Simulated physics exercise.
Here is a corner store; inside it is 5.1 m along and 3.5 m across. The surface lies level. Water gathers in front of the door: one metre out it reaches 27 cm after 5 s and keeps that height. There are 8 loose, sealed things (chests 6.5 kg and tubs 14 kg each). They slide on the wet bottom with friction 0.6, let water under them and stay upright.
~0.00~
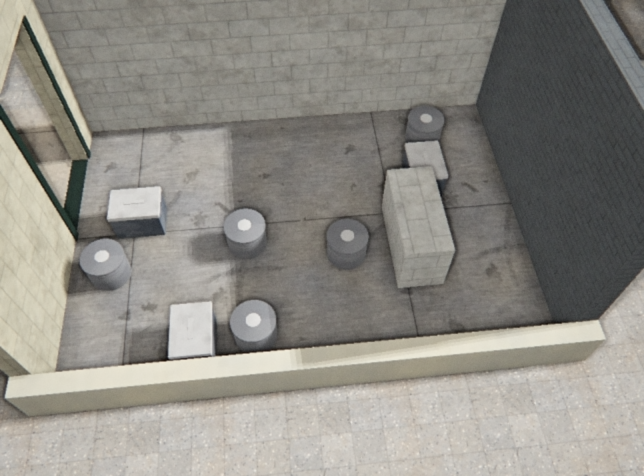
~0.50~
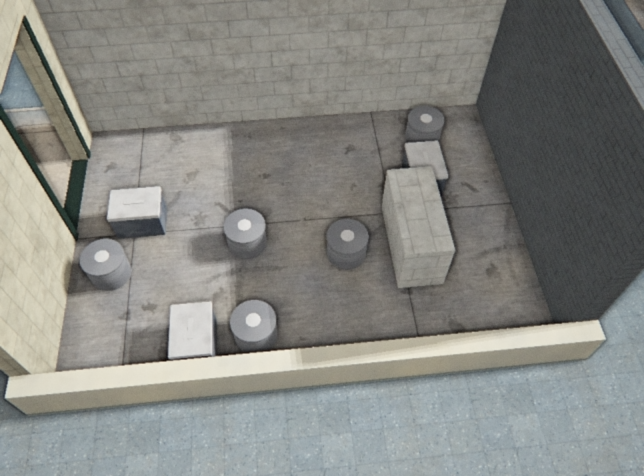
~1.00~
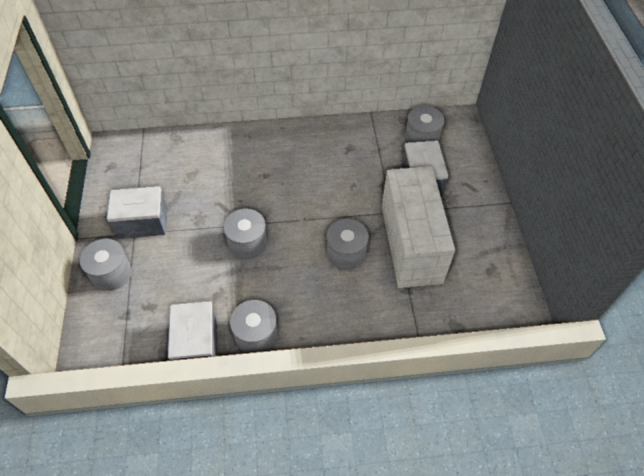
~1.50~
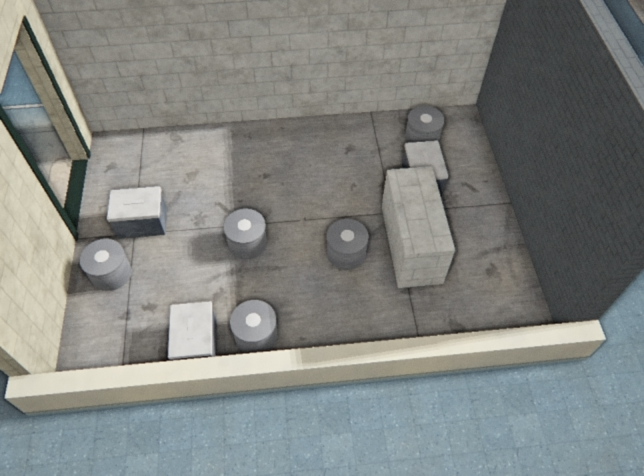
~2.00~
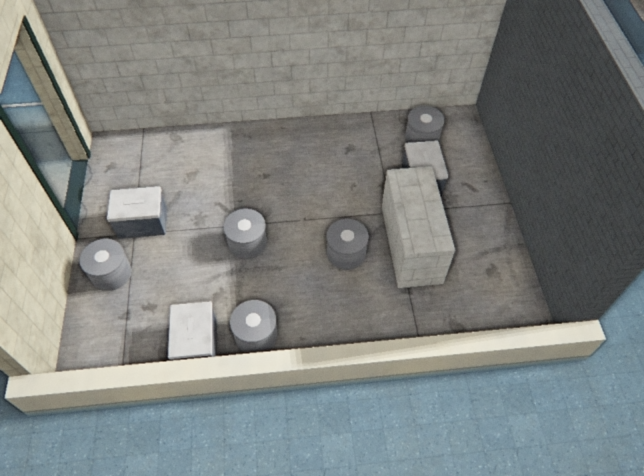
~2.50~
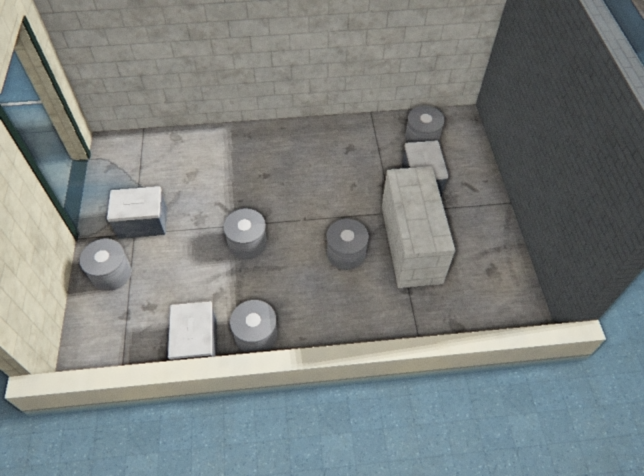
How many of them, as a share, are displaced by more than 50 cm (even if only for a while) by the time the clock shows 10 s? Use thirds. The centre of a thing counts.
That comes to from one to two thirds.
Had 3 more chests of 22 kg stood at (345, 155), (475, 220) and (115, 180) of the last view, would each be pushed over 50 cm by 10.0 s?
In that order: Past it, under, more.
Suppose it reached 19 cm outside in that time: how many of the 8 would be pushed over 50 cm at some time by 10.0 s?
In that case 2 of them.
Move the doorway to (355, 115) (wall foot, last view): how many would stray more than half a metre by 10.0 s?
In that case 4 of them.
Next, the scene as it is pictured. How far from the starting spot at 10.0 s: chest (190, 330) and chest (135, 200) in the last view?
In that order: 100 cm, 140 cm.
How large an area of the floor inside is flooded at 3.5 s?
Some 2.5 m2.
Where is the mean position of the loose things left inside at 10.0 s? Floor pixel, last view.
Around (277, 280).
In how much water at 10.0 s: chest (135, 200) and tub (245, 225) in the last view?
Roughly 3 and 8 cm.
After 3.5 s 0 of 8 are over 50 cm from their spots; 0 afloat.
After 4.5 s 1 of 8 are over 50 cm from their spots; 0 afloat.
After 7.0 s 2 of 8 are over 50 cm from their spots; 3 afloat.
After 10.0 s 5 of 8 are over 50 cm from their spots, and 5 have been at some point; 4 afloat.
